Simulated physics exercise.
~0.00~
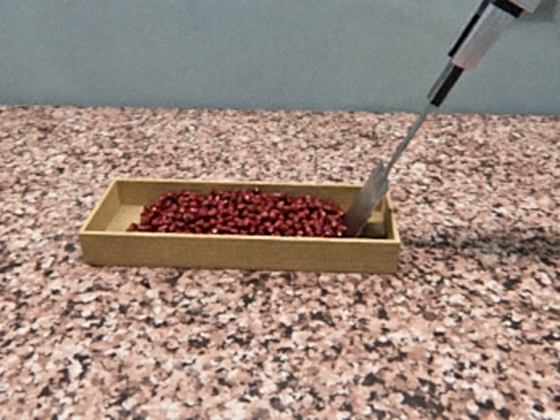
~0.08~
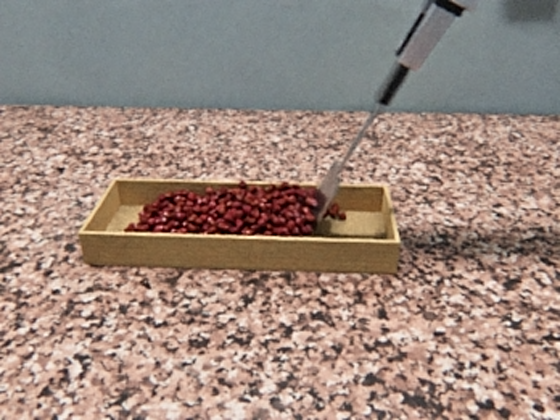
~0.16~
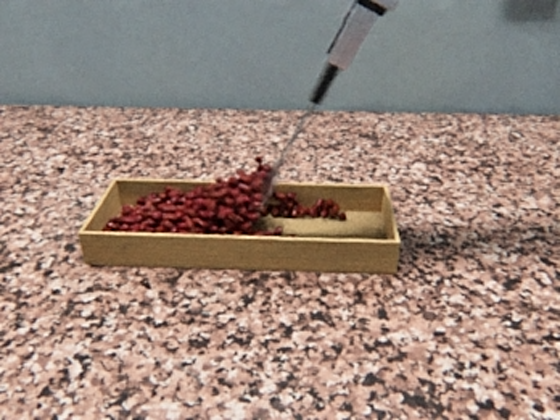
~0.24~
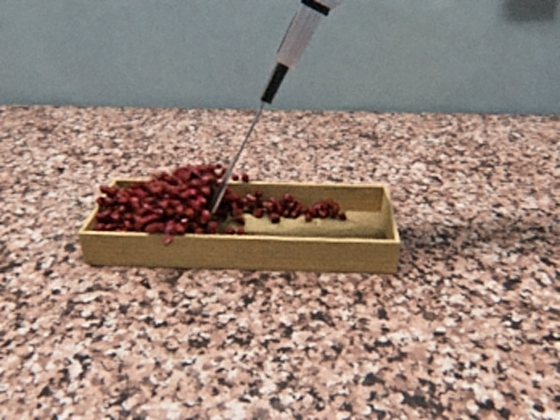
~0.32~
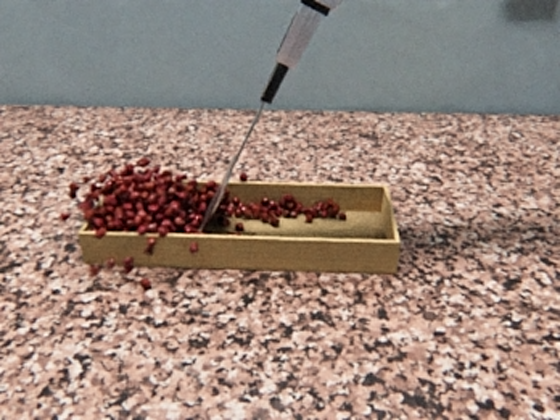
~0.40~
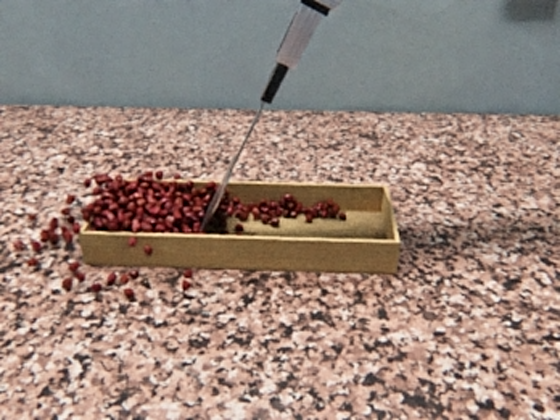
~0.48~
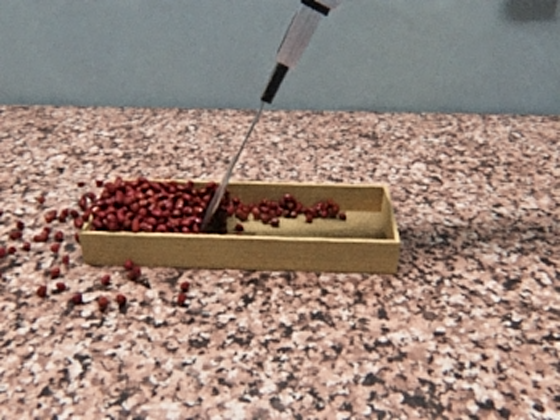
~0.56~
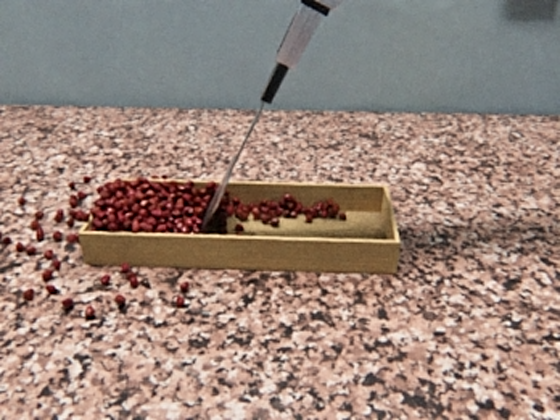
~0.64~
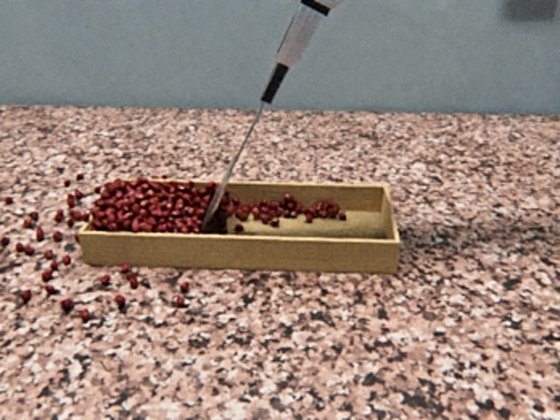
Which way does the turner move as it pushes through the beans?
The turner moves to the left, from the right end of the tin toward the other side, before it stops.
